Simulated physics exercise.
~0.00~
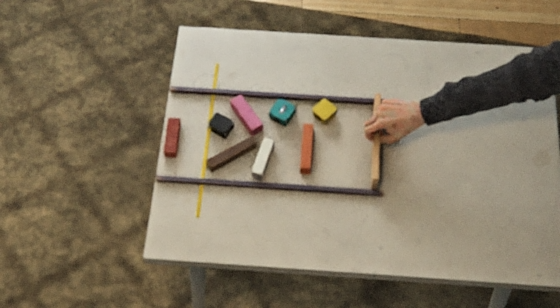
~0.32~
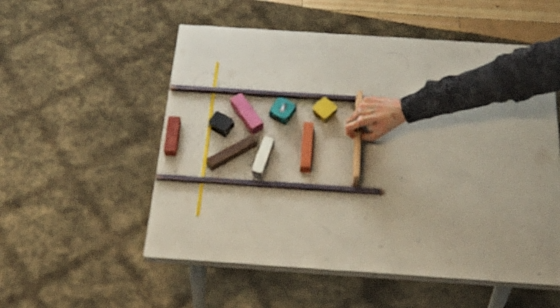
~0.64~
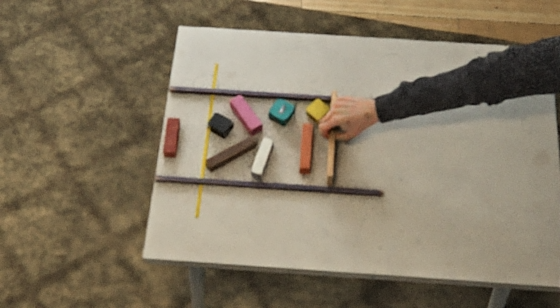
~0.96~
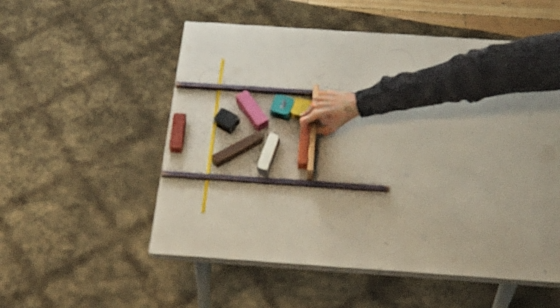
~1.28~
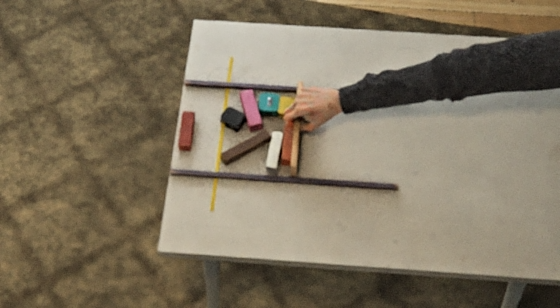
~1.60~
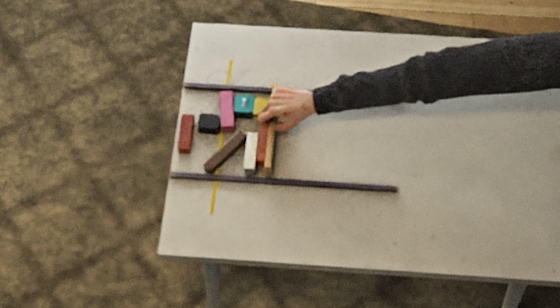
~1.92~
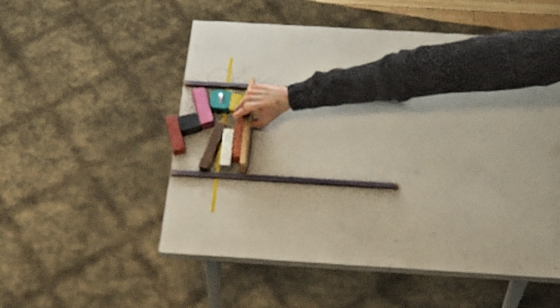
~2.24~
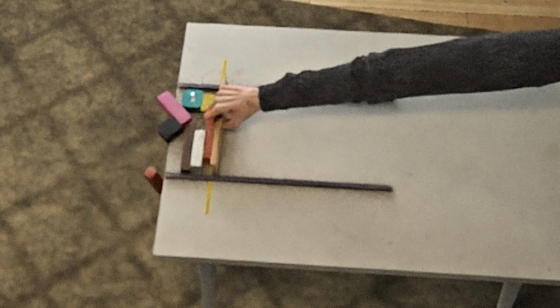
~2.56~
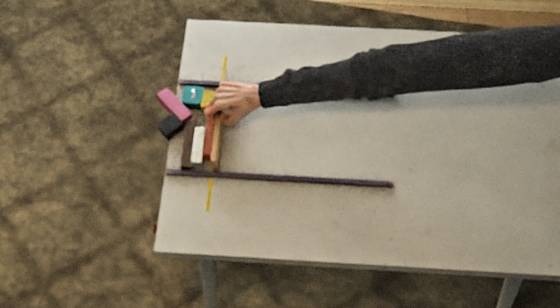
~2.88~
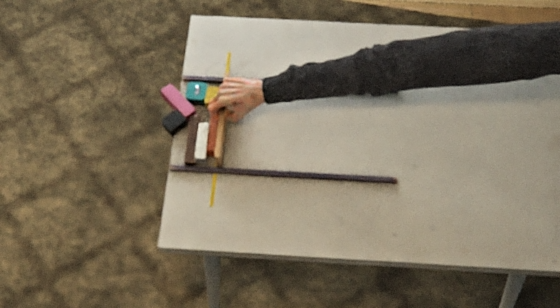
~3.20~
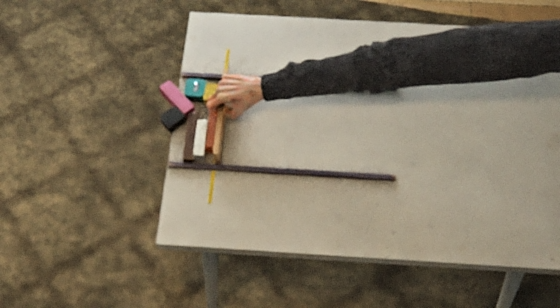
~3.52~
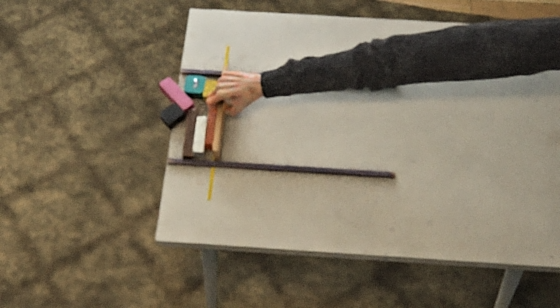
A hand pushes a board left, sweeping blocks together until the red one falls off.
